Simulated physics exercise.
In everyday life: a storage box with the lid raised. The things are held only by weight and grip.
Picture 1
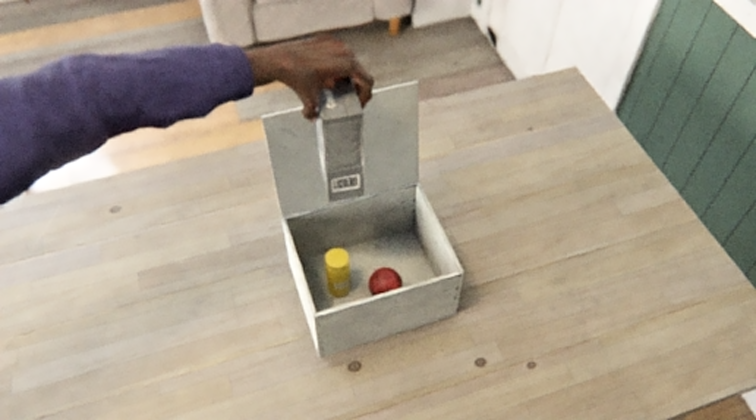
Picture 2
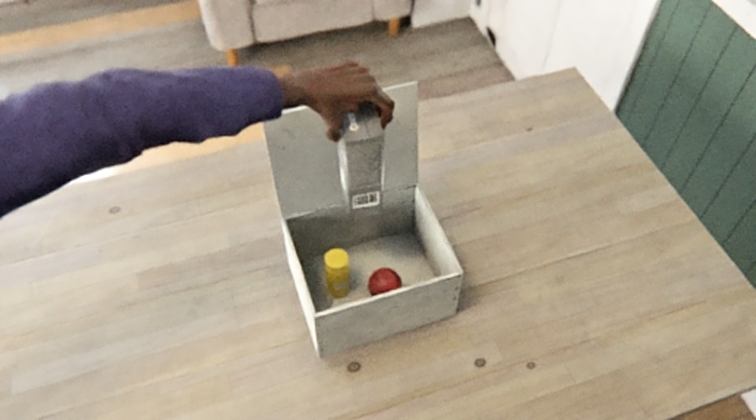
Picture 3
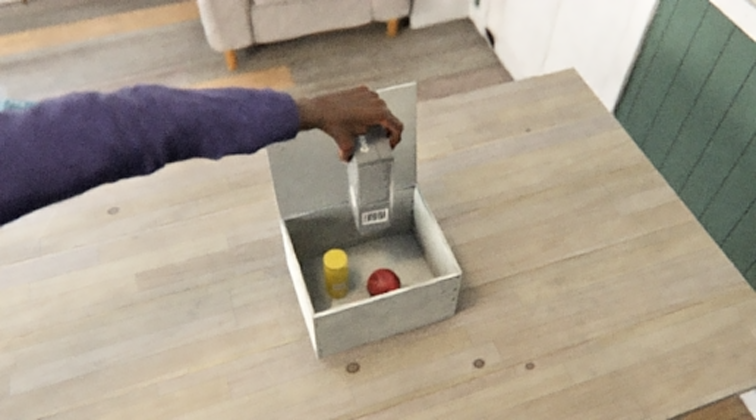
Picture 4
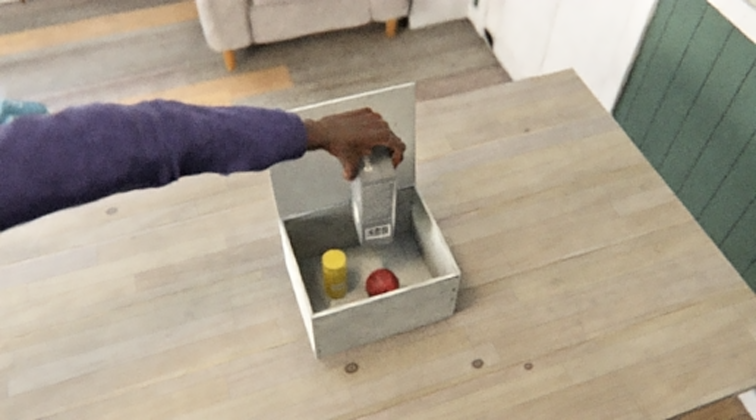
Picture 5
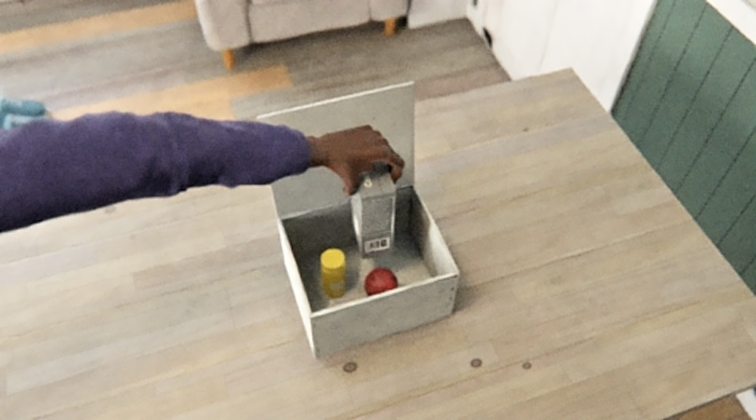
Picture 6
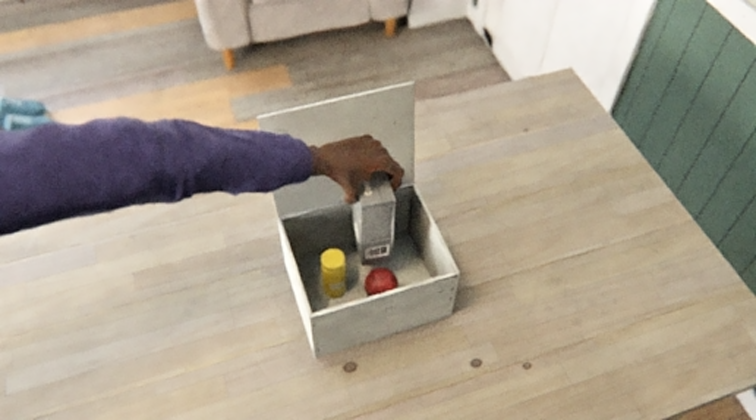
Hand in a purple sleeve lowering a grey carton into an open box holding a yellow shaker and a red ball.
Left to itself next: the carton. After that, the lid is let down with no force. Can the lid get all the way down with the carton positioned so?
No, it is kept up.
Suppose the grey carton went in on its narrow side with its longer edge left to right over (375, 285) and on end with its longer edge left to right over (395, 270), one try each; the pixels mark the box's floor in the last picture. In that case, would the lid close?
First, the lid does shut; second, the lid won't shut.
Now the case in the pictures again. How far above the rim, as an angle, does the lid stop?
Some 55°.
Then, 0.40 s past the last view, grey carton rocked 5° from its first pose near (382, 231); red ball displaced a little.
Then, 1.20 s past the last view, lid starting down; grey carton displaced about its own width near (378, 233); red ball displaced about its own width.
Then, 2.00 s past the last view, lid 65° above the rim; grey carton rocked 4° from its first pose near (380, 235); red ball displaced a little.
Finally, lid 56° above the rim; moved from the start, grey carton; the other 2 still in place. Final places as the last picture's camera would see them, grey carton near (381, 237).
